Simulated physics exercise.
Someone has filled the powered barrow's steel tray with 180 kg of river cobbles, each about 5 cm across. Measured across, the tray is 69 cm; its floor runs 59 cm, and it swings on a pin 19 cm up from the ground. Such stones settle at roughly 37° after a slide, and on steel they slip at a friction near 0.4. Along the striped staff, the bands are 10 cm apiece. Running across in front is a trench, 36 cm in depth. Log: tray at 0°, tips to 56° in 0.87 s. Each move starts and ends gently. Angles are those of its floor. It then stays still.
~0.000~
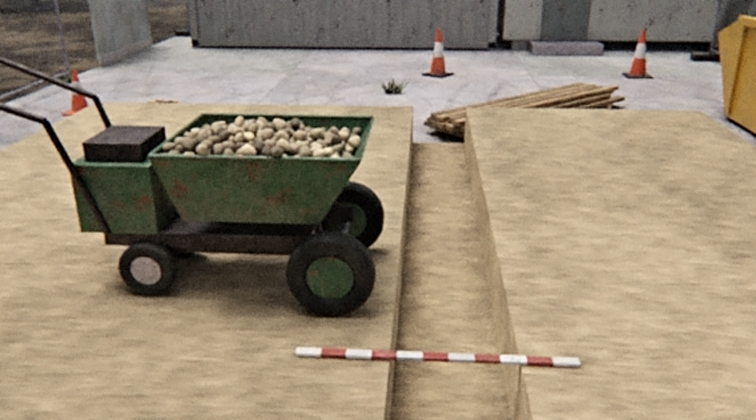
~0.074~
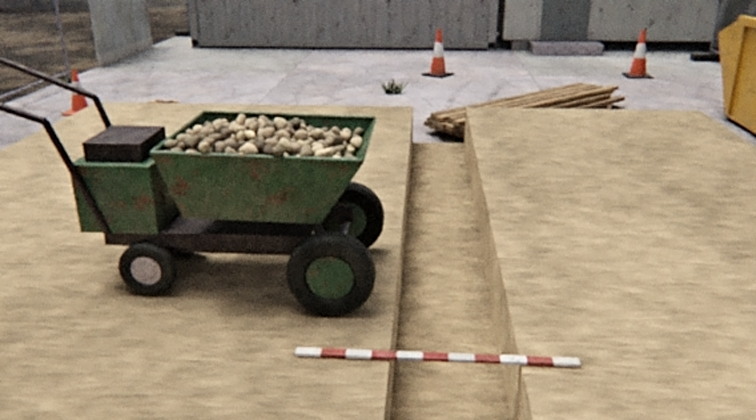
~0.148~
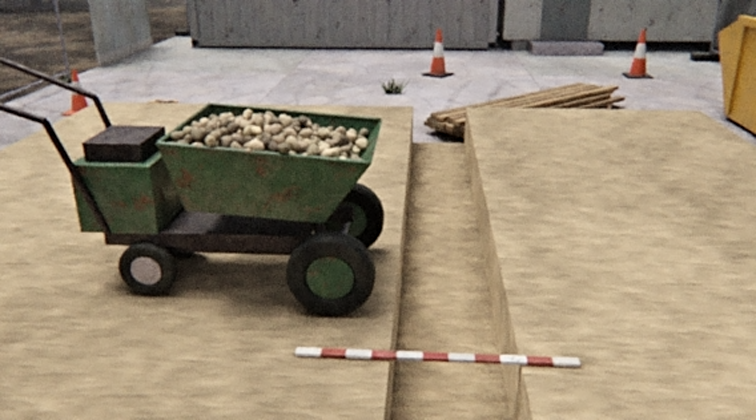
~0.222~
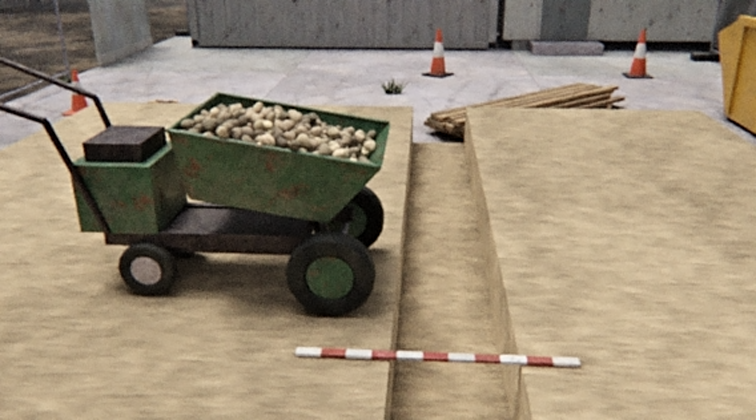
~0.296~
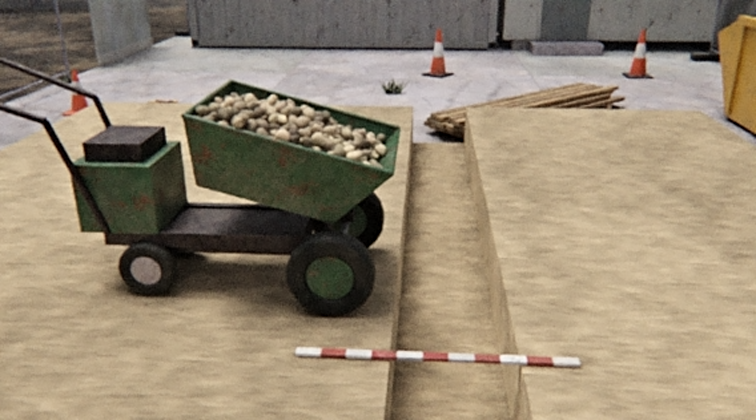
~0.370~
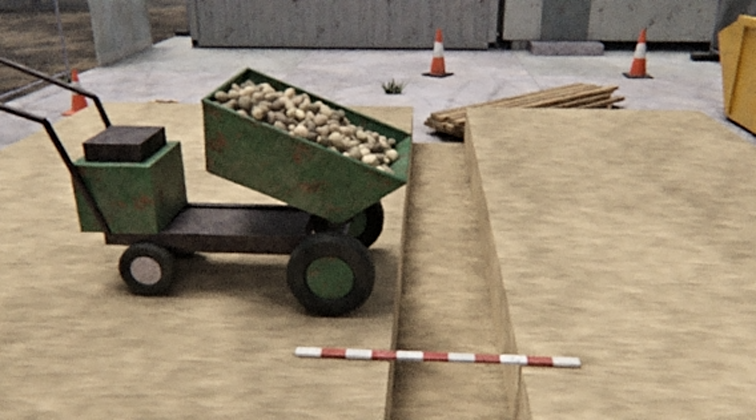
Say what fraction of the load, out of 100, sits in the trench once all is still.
About 27 out of 100.
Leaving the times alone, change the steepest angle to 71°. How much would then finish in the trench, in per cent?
Roughly 60% would end there.
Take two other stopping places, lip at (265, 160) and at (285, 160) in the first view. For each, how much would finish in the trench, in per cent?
That gives roughly 45 per cent and roughly 45 per cent.
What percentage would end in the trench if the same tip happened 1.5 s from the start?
Expected share: Around 35%.
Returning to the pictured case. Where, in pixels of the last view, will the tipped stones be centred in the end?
(494, 336).
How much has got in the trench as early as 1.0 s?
Around 10 per cent of it, at that instant.
After 0.6 s the floor is at 47°; 100 % in the tray; the foremost stones are at (433, 196).
After 1.0 s the floor is at 56°; 87 % in the tray, 11 % in the trench, 1 % past the trench; the foremost stones are at (525, 277).
After 1.3 s the floor is at 56°; 61 % in the tray, 19 % in the trench, 20 % past the trench; the foremost stones are at (622, 294).
After 3.3 s the floor is at 56°; 52 % in the tray, 27 % in the trench, 21 % past the trench; the foremost stones are at (731, 290).
